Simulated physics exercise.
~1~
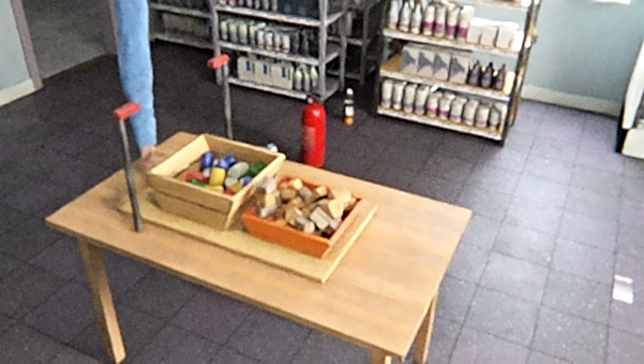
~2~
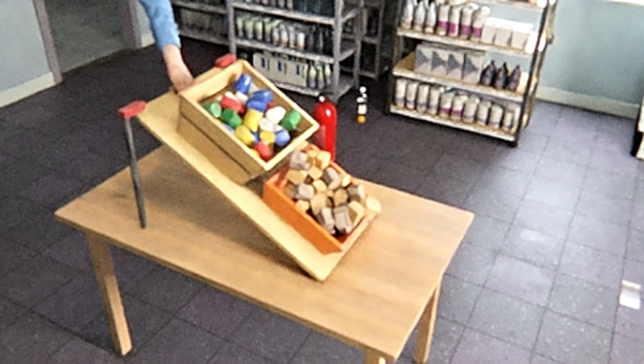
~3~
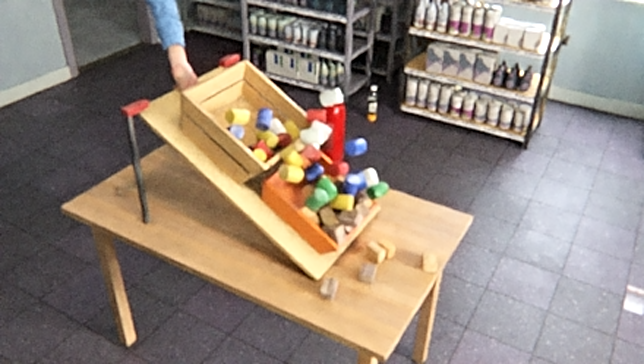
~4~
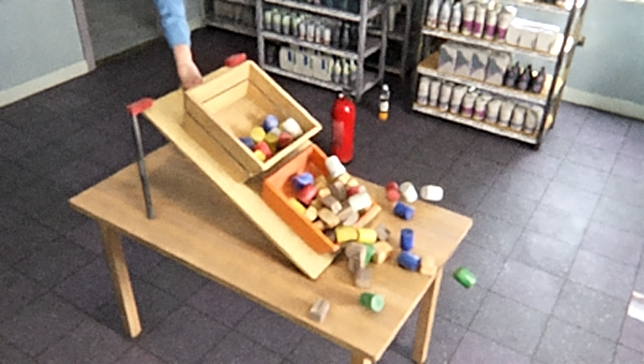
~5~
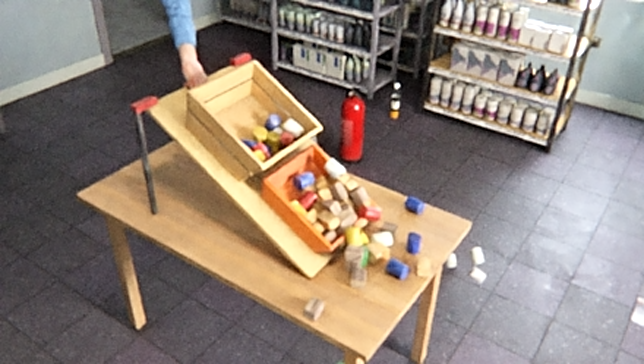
In a room with dark floor tiles and metal shelves of bottles, a wooden table holds a board carrying a wooden crate of colourful jars and an orange crate of wooden offcuts. A hand at the far left swings the board's left end up to a steep slant, against two red-topped stops. Both crates stay fixed, but the jars tumble out rightward over the orange crate, knocking some offcuts loose. Pieces scatter across the table, and several drop off its right side to the floor. Finally, the board remains tilted, with some jars still in the wooden crate and the orange crate heaped with a mix.
